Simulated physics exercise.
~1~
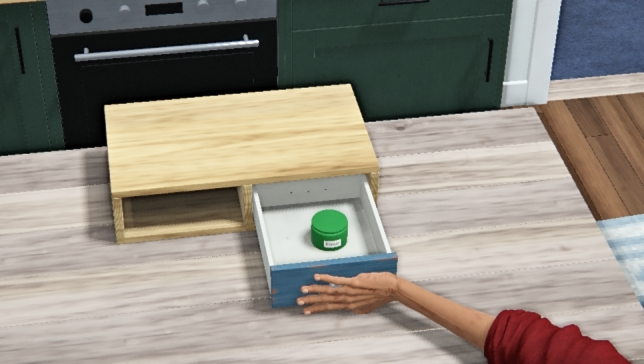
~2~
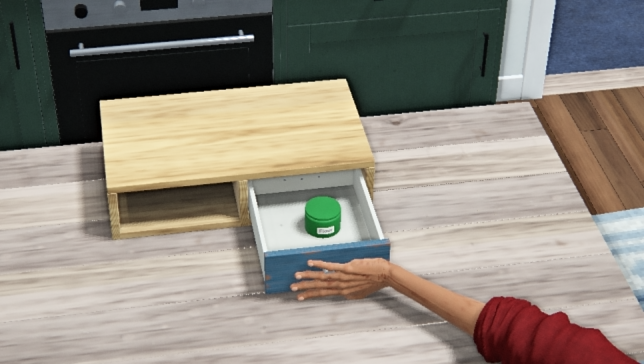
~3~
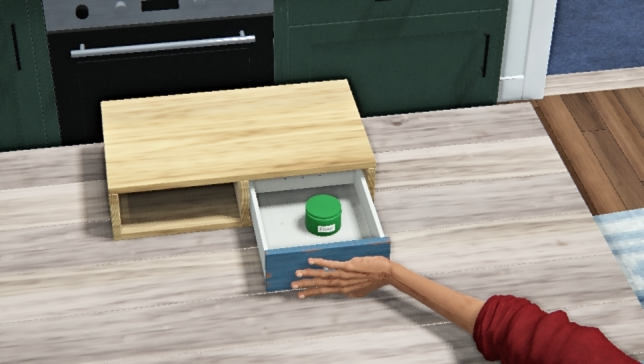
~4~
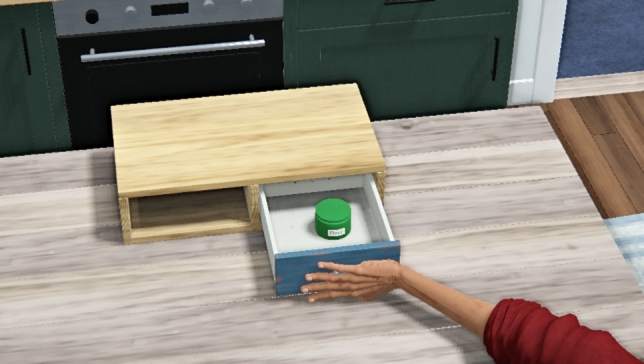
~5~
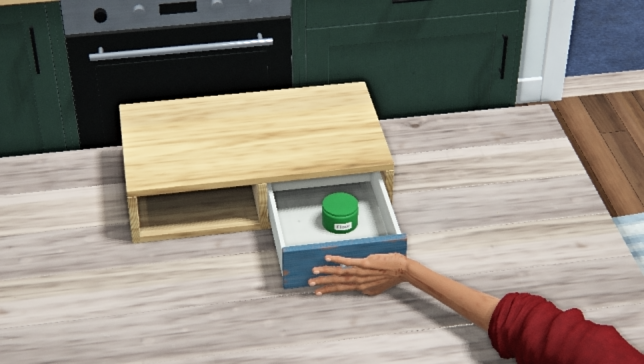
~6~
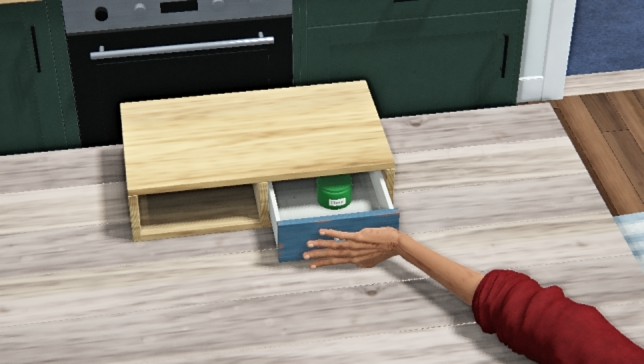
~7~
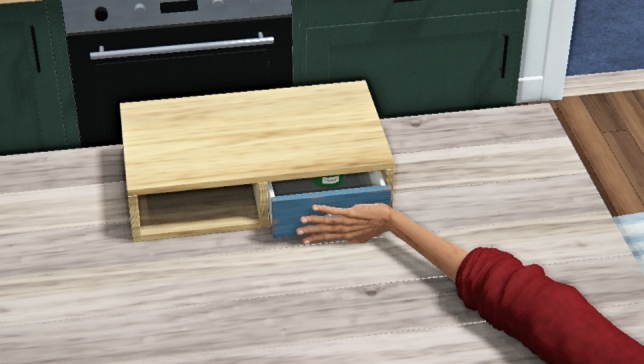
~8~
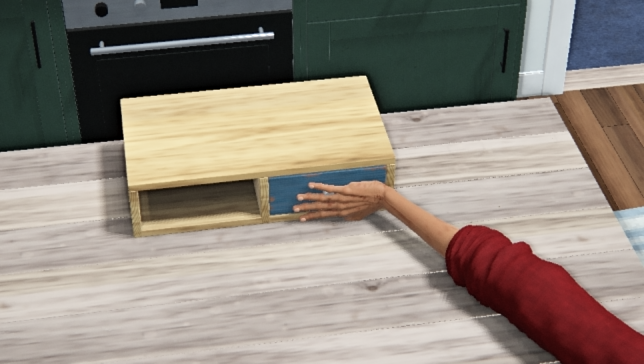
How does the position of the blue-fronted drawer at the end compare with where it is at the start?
At the start the drawer sticks well out from the front of the chest, while at the end it is farther back, pushed fully in and flush with the chest.
